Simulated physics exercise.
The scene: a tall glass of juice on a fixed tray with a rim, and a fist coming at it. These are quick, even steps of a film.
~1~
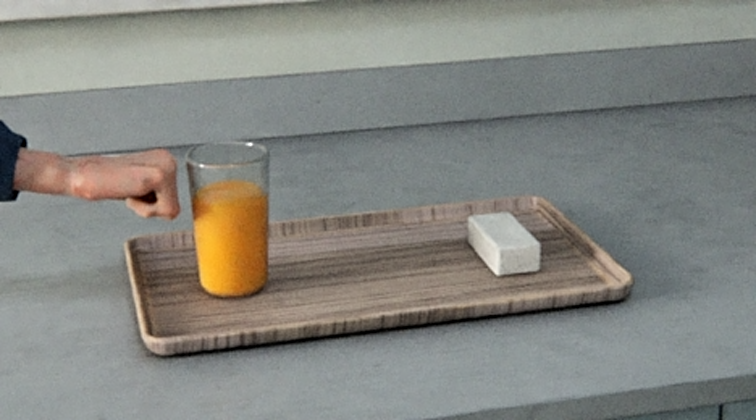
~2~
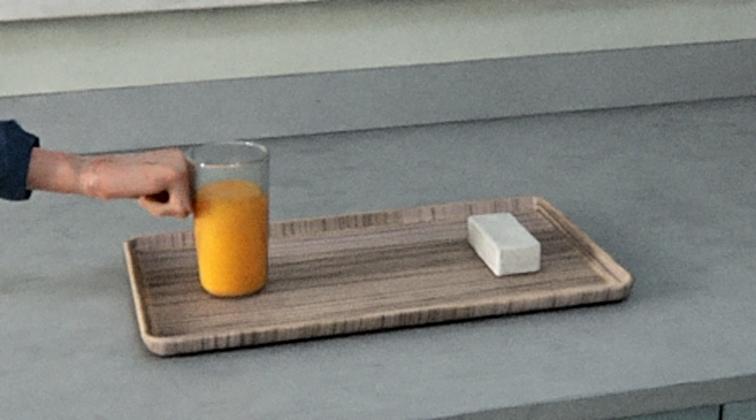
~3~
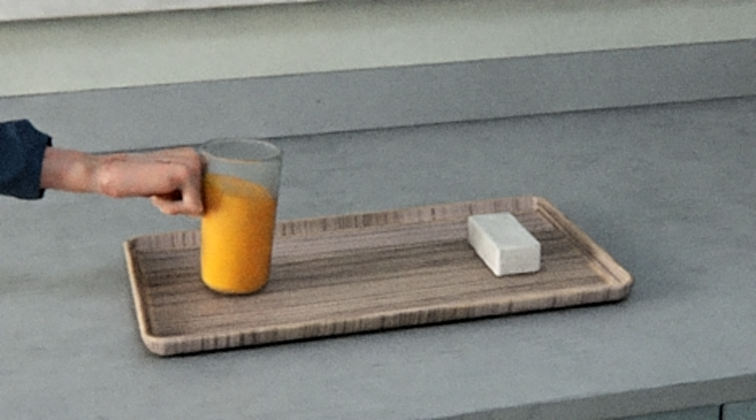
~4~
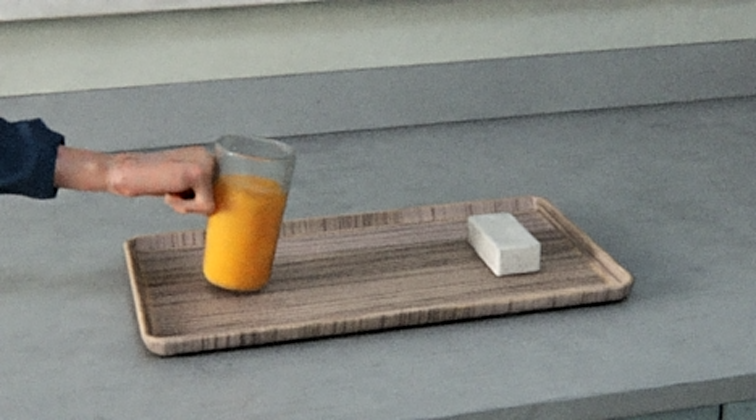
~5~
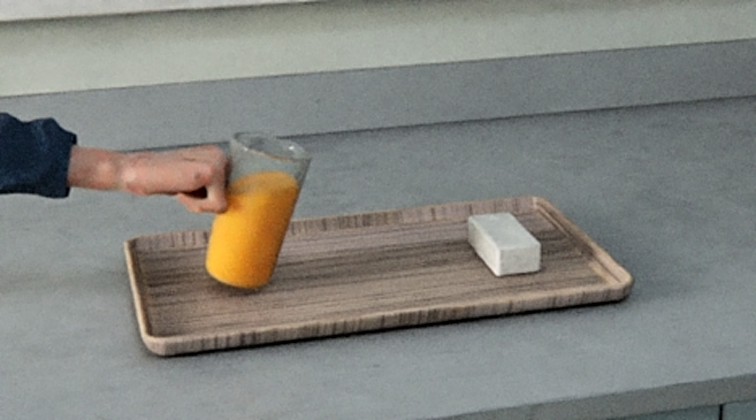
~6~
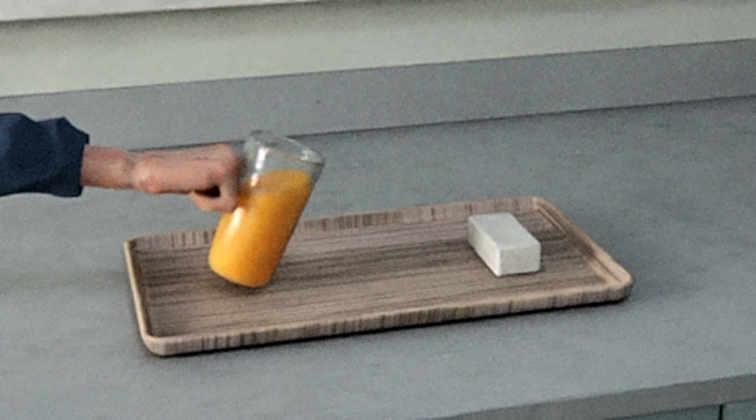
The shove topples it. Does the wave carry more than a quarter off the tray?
In the end under a quarter gets off the tray.
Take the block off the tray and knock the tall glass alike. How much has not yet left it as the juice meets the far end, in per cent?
Roughly 60 in a hundred.
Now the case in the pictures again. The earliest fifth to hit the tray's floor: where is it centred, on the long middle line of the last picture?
Near (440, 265).
A moment on, the tall glass is falling and 100 per cent is in the glass, 0 on the tray and 0 above or beyond its rim.
Next, the tall glass lies on its side and 78 per cent is in the glass, 6 on the tray and 16 above or beyond its rim.
Then the tall glass lies on its side and 47 per cent is in the glass, 35 on the tray and 18 above or beyond its rim.
Later the tall glass lies on its side and 24 per cent is in the glass, 67 on the tray and 9 above or beyond its rim.
Finally, 92 per cent is held by tray and glass, 8 is off the tray.
